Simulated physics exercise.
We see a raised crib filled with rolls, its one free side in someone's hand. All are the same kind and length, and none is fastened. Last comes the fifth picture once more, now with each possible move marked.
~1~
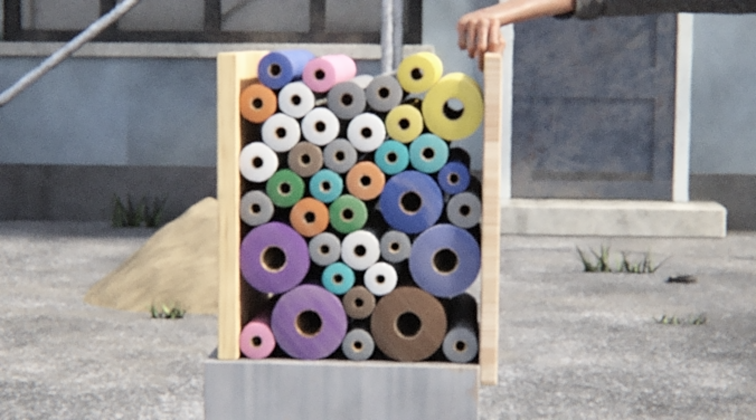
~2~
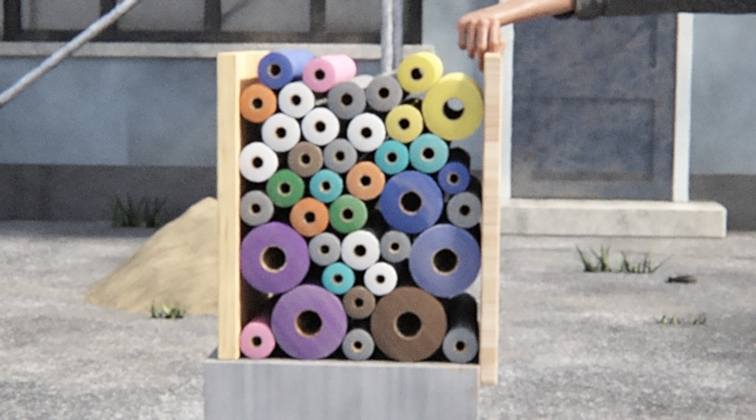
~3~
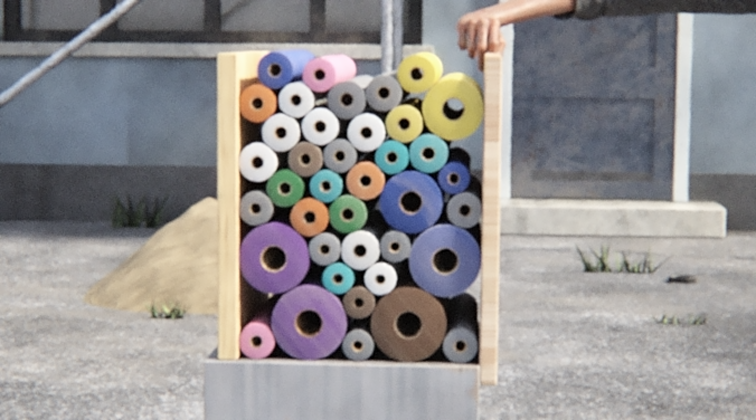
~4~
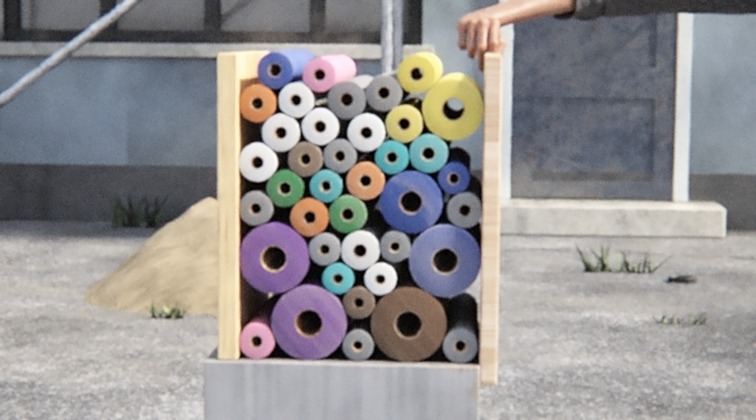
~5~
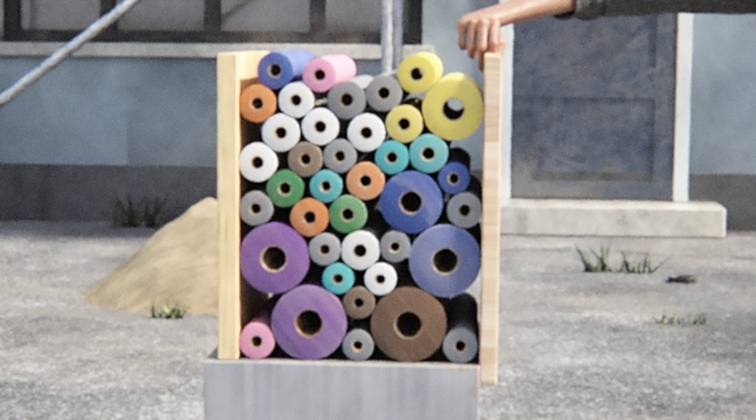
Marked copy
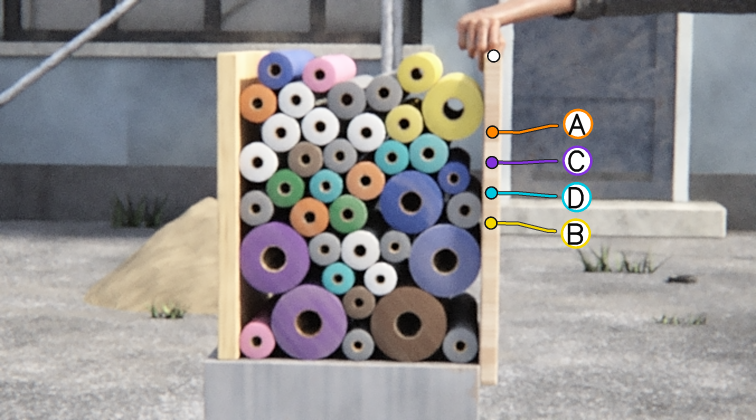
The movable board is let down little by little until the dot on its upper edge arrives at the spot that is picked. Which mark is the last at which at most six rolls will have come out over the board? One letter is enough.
Stop at B.
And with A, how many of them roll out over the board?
With A, none.
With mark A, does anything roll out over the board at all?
At A: No.
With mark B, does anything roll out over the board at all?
At B: Yes.
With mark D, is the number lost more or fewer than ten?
Fewer than ten.
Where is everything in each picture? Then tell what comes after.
The first frame shows a green roll (285, 189); a blue roll (445, 261); a blue roll (454, 178).
The second frame shows a blue roll (454, 178); a white roll (320, 127).
The third frame shows a grey roll (384, 93); side board (490, 206).
The fourth frame shows a pink roll (257, 341); a brown roll (359, 302).
The fifth frame shows a white roll (360, 251); a green roll (285, 189); a blue roll (445, 261).
On the copy, A at (492, 132); B at (491, 223); C at (492, 162); D at (491, 193); the white dot at (493, 56).
On B. First, top of the board (484, 128).
Then, top of the board (483, 210).
Finally, top of the board (483, 222), two out over the board.
By contrast, A none out over the board; C none out over the board; D two out over the board.
